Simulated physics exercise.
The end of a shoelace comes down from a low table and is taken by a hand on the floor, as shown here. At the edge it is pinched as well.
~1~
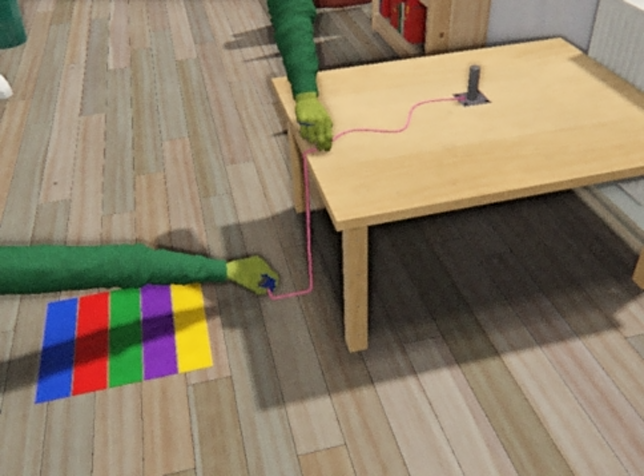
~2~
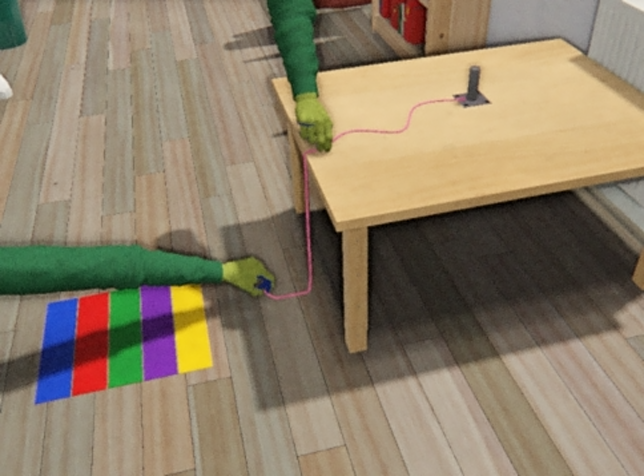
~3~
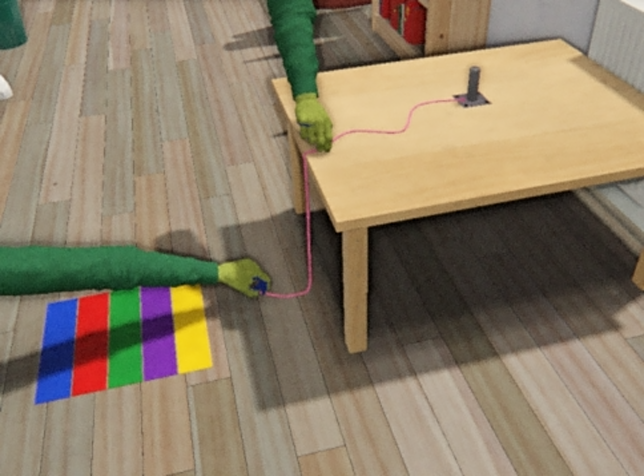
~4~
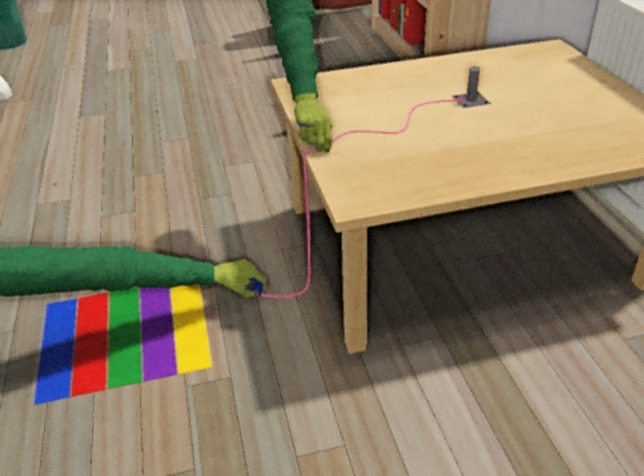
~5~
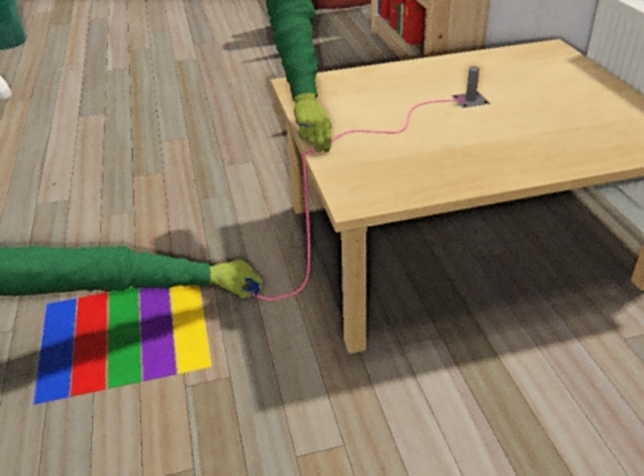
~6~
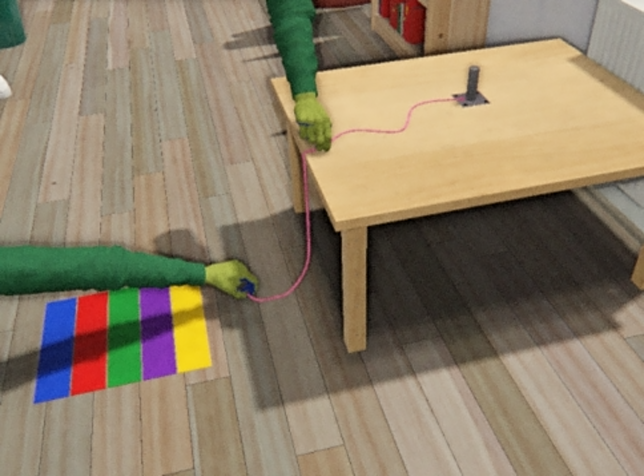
A green-sleeved hand near the floor drew the end of a pink shoelace slightly left toward a patch of coloured stripes, while another hand stayed pinching the lace at the wooden table's edge.
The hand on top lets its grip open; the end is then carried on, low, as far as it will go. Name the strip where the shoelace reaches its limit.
Green.
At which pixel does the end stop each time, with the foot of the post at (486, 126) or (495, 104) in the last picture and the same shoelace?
Near (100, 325) the first time and near (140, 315) the second time.
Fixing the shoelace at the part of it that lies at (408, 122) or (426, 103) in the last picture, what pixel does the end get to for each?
First (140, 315), then (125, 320).
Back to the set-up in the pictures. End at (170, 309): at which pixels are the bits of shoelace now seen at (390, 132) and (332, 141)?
The first at (364, 130), the second at (306, 149).
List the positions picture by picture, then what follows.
In the first picture, end (269, 290); yellow (194, 351); purple (160, 358); green (126, 365); red (90, 372); blue (55, 380).
In the second picture, end (265, 291); shoelace through (432, 102) (406, 129) (343, 134) (306, 172) (308, 231) (310, 282).
In the third picture, end (260, 292).
In the fourth picture, end (257, 293); shoelace through (431, 102) (405, 129) (343, 135) (305, 173) (309, 231) (308, 283).
In the fifth picture, end (253, 294).
In the sixth picture, end (248, 294); shoelace through (431, 102) (405, 128) (342, 134) (305, 172) (308, 230) (298, 283).
Soon after, end near (170, 309); over purple.
After that, end near (139, 315); over purple.
At the stop, end near (121, 319); over green. The green one.
